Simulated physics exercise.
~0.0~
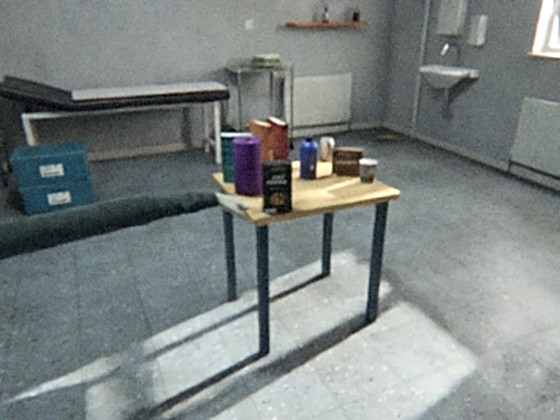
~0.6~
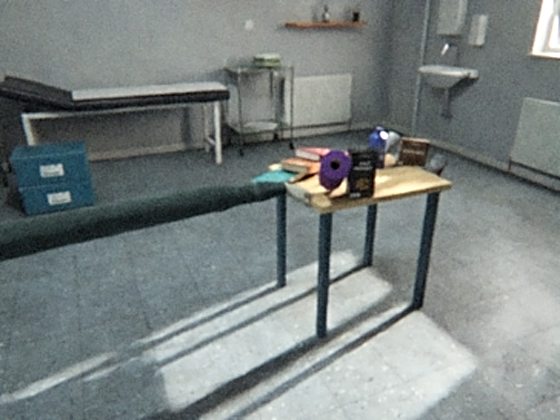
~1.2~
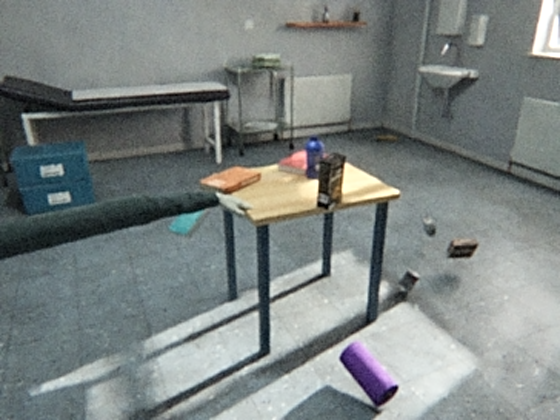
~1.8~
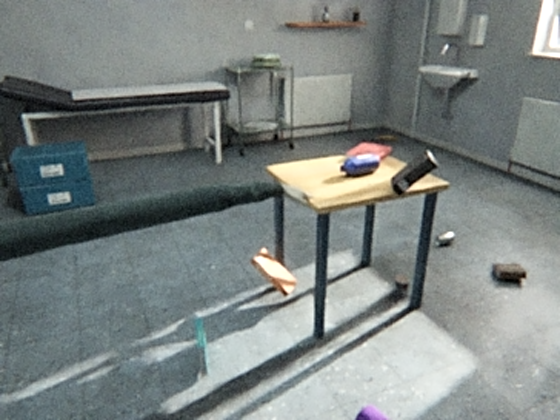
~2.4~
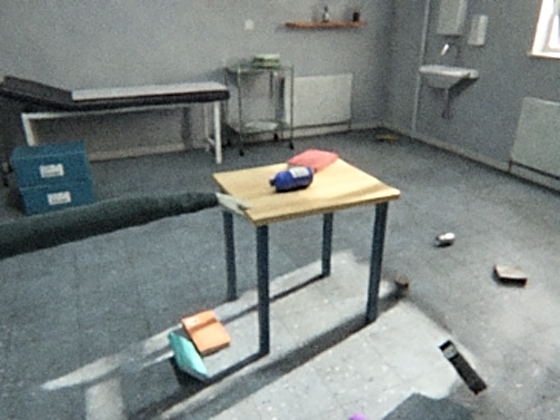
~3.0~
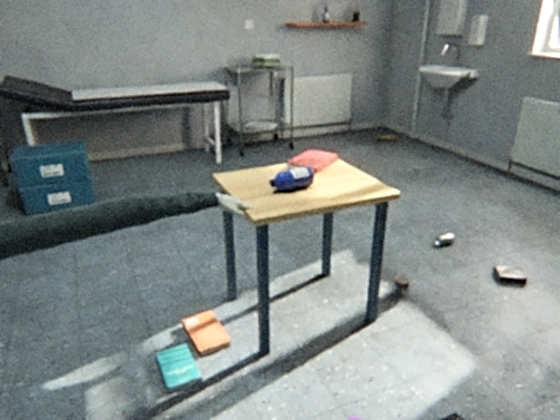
A small wooden-topped table with blue legs, crowded with books, cans and packets, stands in a grey tiled room, seen from slightly above, with a padded couch and blue boxes behind it at left and a sink at right. A long dark arm reaching in from the left shifts the table right, and the items lean and topple. As the table jerks back and forth, the purple roll, small containers, and the turquoise and orange books drop off, followed by the black packet. Finally, only the red book and blue bottle remain on top, both lying over.
